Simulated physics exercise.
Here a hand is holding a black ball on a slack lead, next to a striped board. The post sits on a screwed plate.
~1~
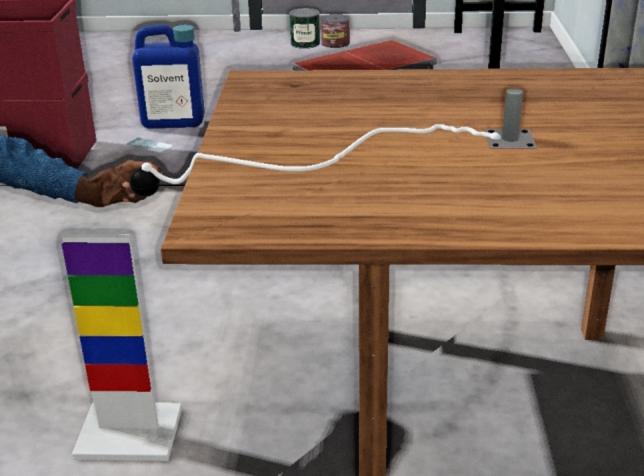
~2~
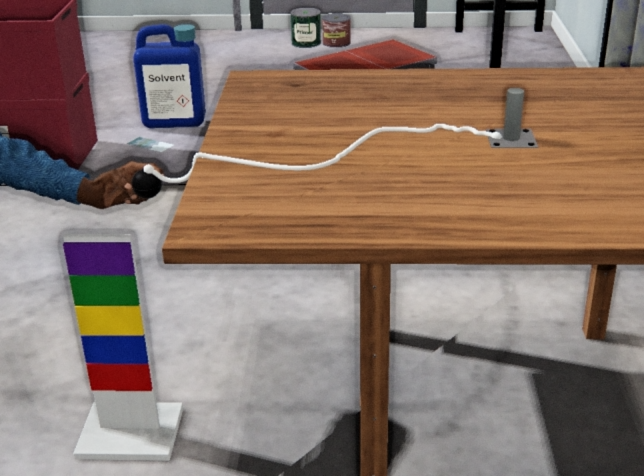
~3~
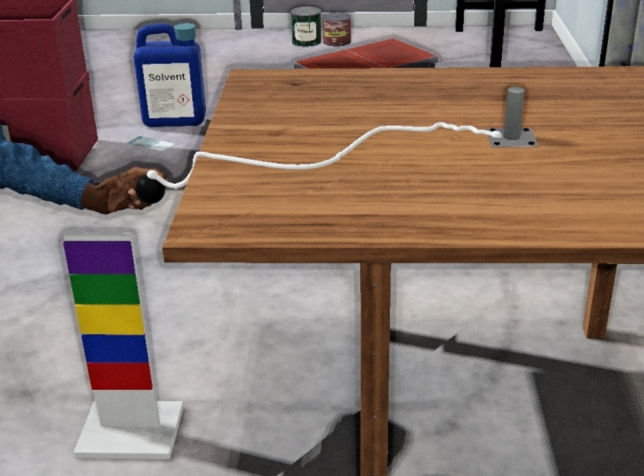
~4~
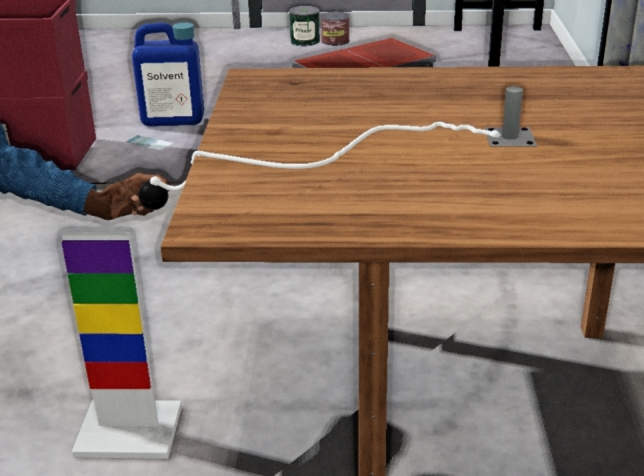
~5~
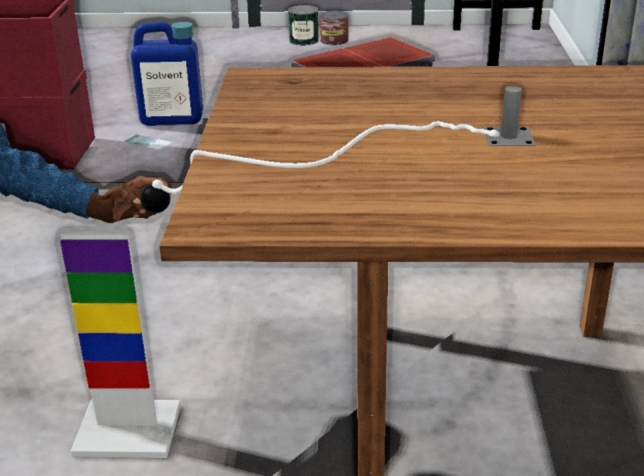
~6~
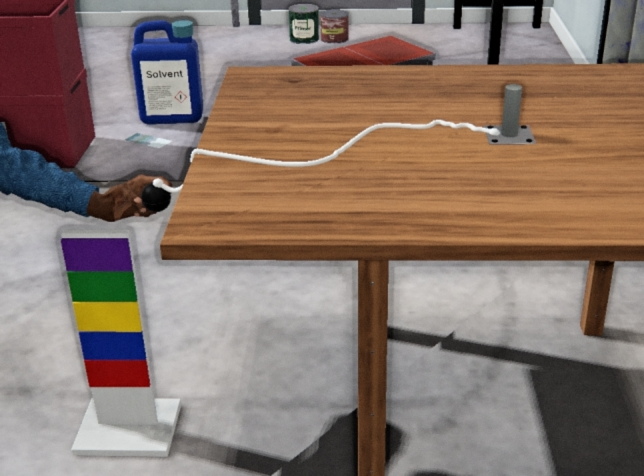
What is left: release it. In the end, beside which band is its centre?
Beside green.
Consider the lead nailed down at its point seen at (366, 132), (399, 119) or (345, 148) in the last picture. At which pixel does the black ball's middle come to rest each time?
Expect roughly (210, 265) for the first, (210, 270) for the second and (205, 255) for the third.
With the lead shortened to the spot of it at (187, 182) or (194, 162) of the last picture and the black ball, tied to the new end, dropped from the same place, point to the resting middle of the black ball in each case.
In order, roughly (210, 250) and (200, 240).
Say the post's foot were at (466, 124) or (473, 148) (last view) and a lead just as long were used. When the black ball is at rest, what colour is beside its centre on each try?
Try one - yellow; try two - yellow.
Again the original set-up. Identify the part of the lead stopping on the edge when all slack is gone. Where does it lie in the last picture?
Close to (257, 161).
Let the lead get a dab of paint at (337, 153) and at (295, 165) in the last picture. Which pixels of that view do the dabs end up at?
They finish at (282, 144) and (231, 146) respectively.
Soon after, ball near (238, 279); level with green.
After that, ball near (201, 287); level with green.
In the end, ball near (206, 288); level with green. At green.
